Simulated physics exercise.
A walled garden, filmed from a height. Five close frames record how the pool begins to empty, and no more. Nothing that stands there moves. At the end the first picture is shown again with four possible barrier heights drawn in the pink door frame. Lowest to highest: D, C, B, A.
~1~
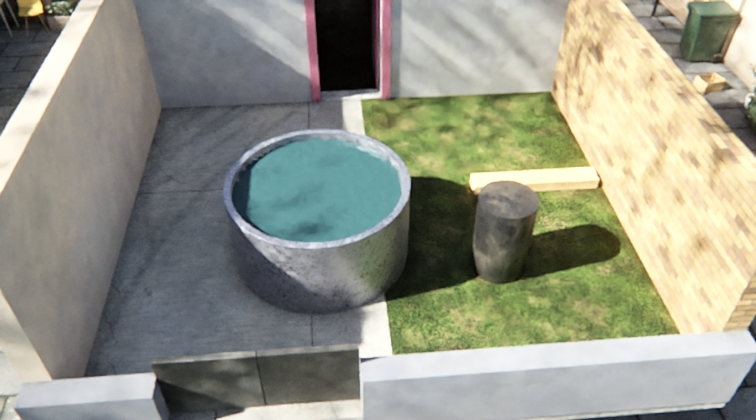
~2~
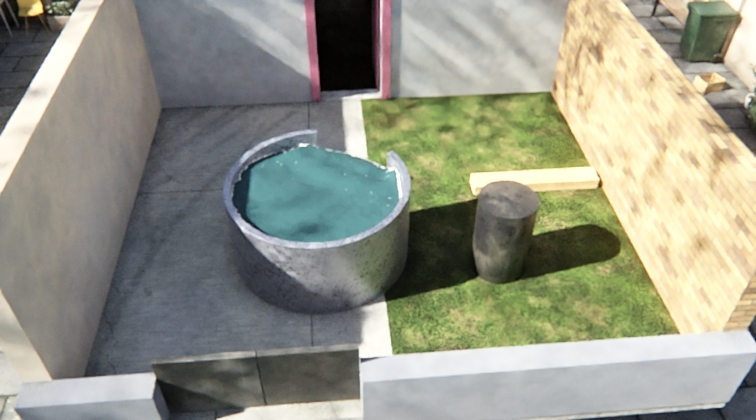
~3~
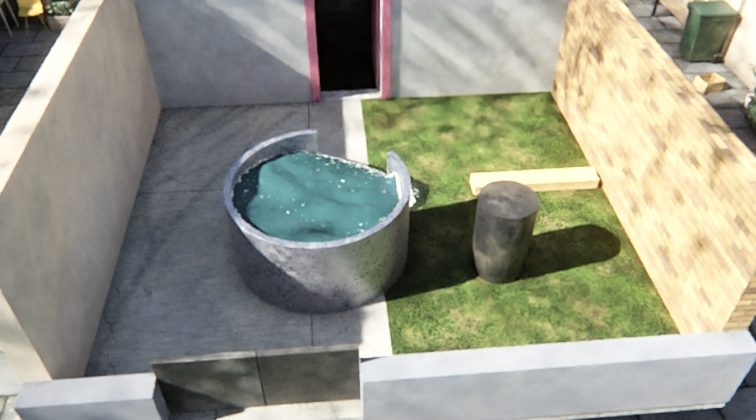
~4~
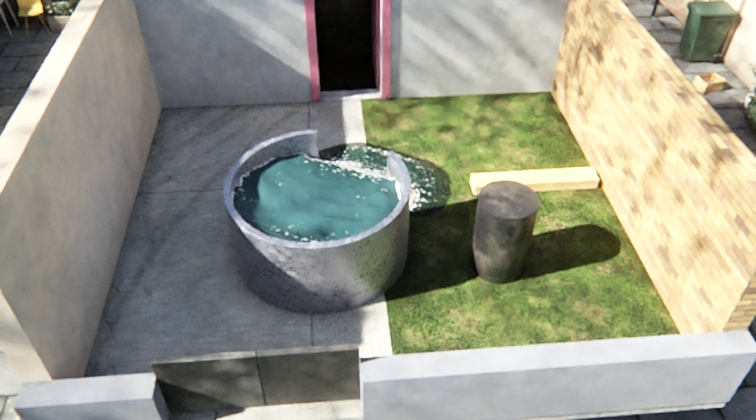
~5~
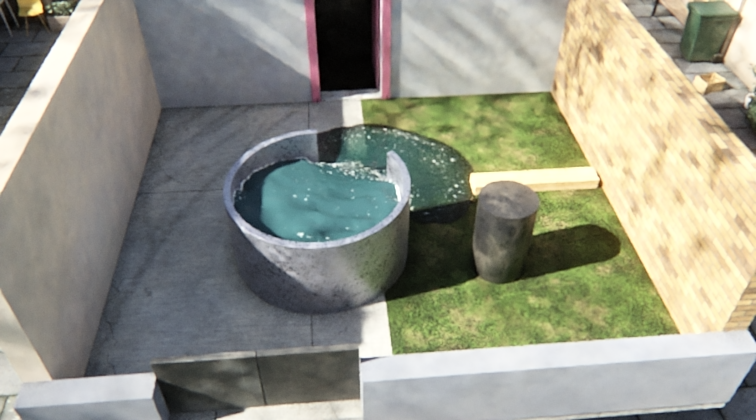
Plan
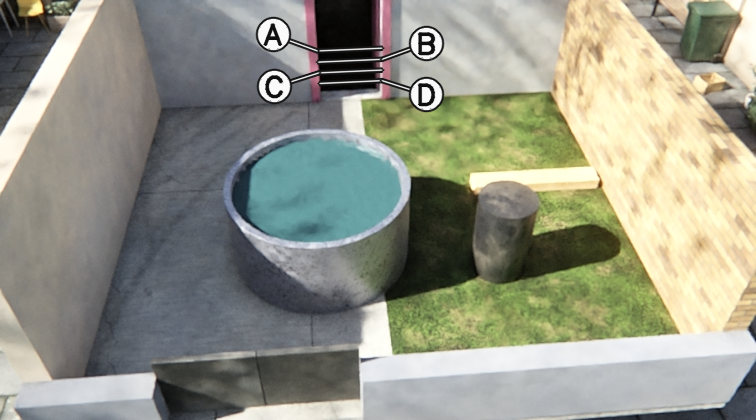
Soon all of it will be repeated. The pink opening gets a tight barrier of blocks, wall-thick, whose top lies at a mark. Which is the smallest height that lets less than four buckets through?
D will do.
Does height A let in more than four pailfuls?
No, not at all.
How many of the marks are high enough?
All four.
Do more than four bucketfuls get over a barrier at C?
No, not at all.
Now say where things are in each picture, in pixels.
In the first picture, water in the pool at rest, its middle at (318, 188); foot of the pink doorway at (351, 100); shut gate at (259, 362).
In the second picture, water covers 1 % of the ground, its front hidden from here.
In the third picture, front seen at (422, 188), 3 % of the ground wet.
In the fourth picture, front seen at (431, 166), 7 % of the ground wet.
In the fifth picture, front seen at (370, 127), 13 % of the ground wet.
On the marked copy, A at (349, 49); B at (350, 60); C at (350, 71); D at (350, 82); from the bottom up D, C, B, A.
With A, nothing gets over.
With B, nothing gets over.
With C, nothing gets over.
With D, a bucket or two gets in.
